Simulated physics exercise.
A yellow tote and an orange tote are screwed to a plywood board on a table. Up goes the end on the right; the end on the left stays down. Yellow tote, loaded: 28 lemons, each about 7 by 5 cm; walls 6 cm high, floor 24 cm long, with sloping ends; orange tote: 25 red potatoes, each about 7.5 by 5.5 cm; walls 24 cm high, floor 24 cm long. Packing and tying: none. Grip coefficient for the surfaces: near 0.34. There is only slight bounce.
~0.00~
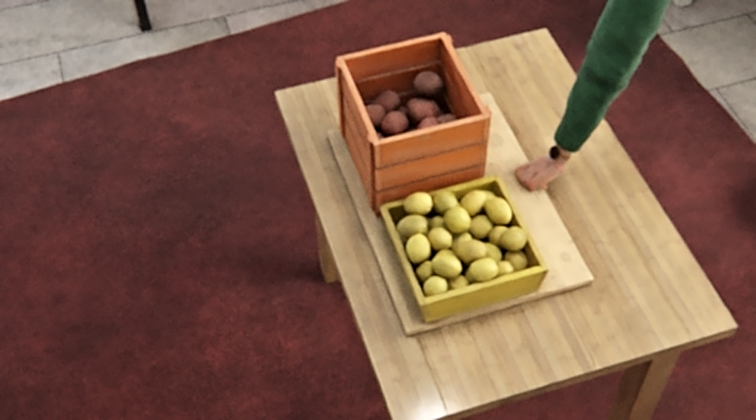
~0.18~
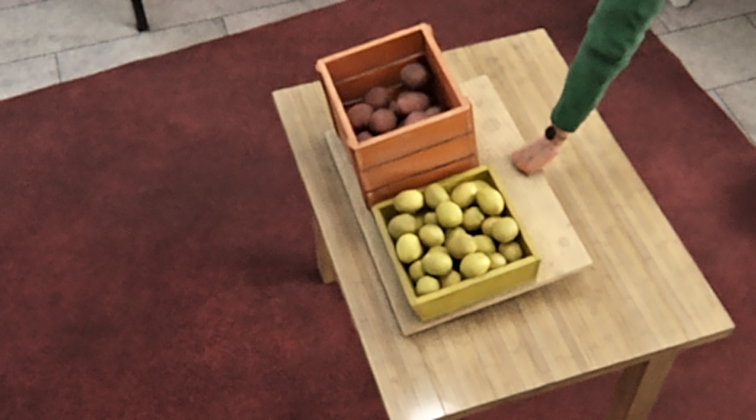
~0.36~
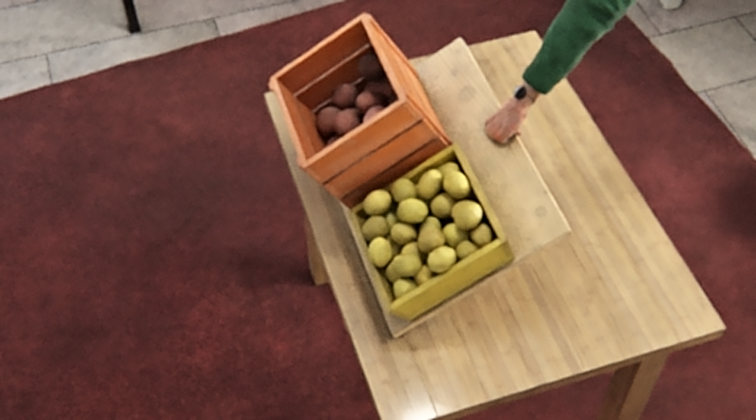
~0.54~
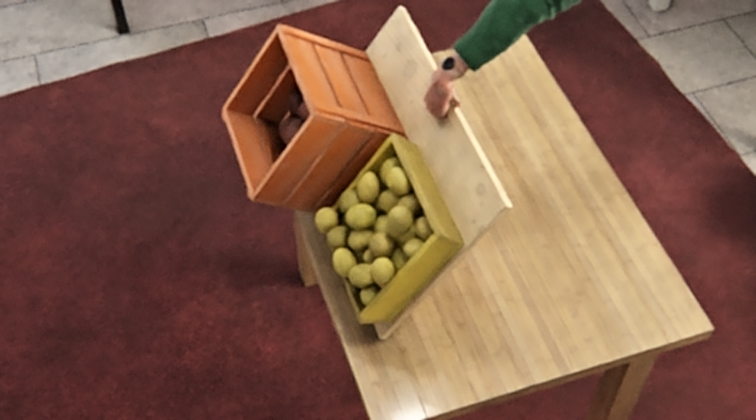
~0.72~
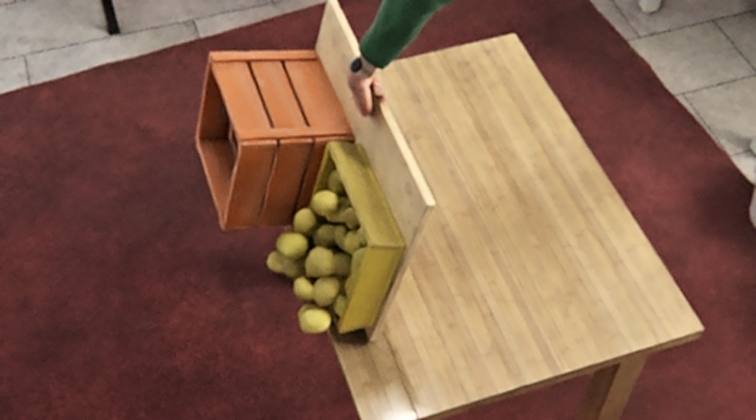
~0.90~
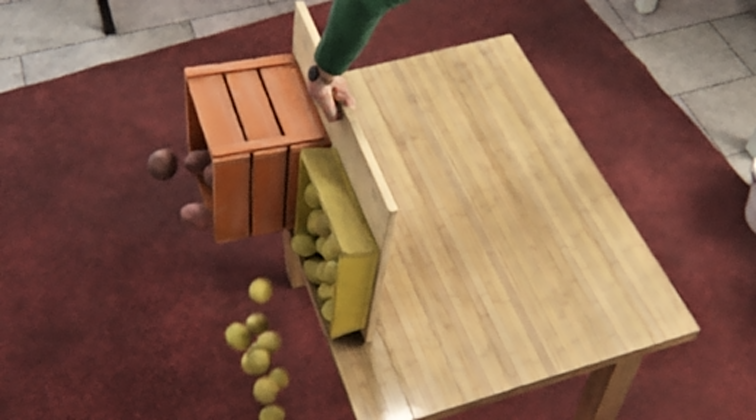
On a wooden table over a dark red rug, a yellow tote of lemons and a taller orange tote of red potatoes sit on a board. A green-sleeved arm raises the board's right side until it stands nearly upright; lemons tumble out first, then a few potatoes leave the orange tote.
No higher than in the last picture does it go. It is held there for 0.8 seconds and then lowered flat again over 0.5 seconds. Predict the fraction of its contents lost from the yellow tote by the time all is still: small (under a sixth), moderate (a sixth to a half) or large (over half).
Large.
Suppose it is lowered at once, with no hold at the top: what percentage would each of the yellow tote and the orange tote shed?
That would cost yellow tote 80 per cent of its load and orange tote 20 per cent.
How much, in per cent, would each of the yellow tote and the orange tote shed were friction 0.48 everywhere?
Yellow tote 100, orange tote 20 per cent.
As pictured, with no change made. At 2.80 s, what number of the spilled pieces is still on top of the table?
I'd say close to 0 in all.
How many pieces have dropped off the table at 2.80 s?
Estimated number of pieces: About 25.
After 1.20 s, tilt 84°; yellow tote 9 in, 19 out and orange tote 22 in, 3 out.
After 1.58 s, tilt 84°; yellow tote 7 in, 21 out and orange tote 19 in, 6 out.
After 2.12 s, tilt 6°; yellow tote 7 in, 21 out and orange tote 19 in, 6 out.
Outcome (at 2.80 s), yellow tote 7 in, 21 out and orange tote 19 in, 6 out. Asked share, 21 of 28, 75 per cent.
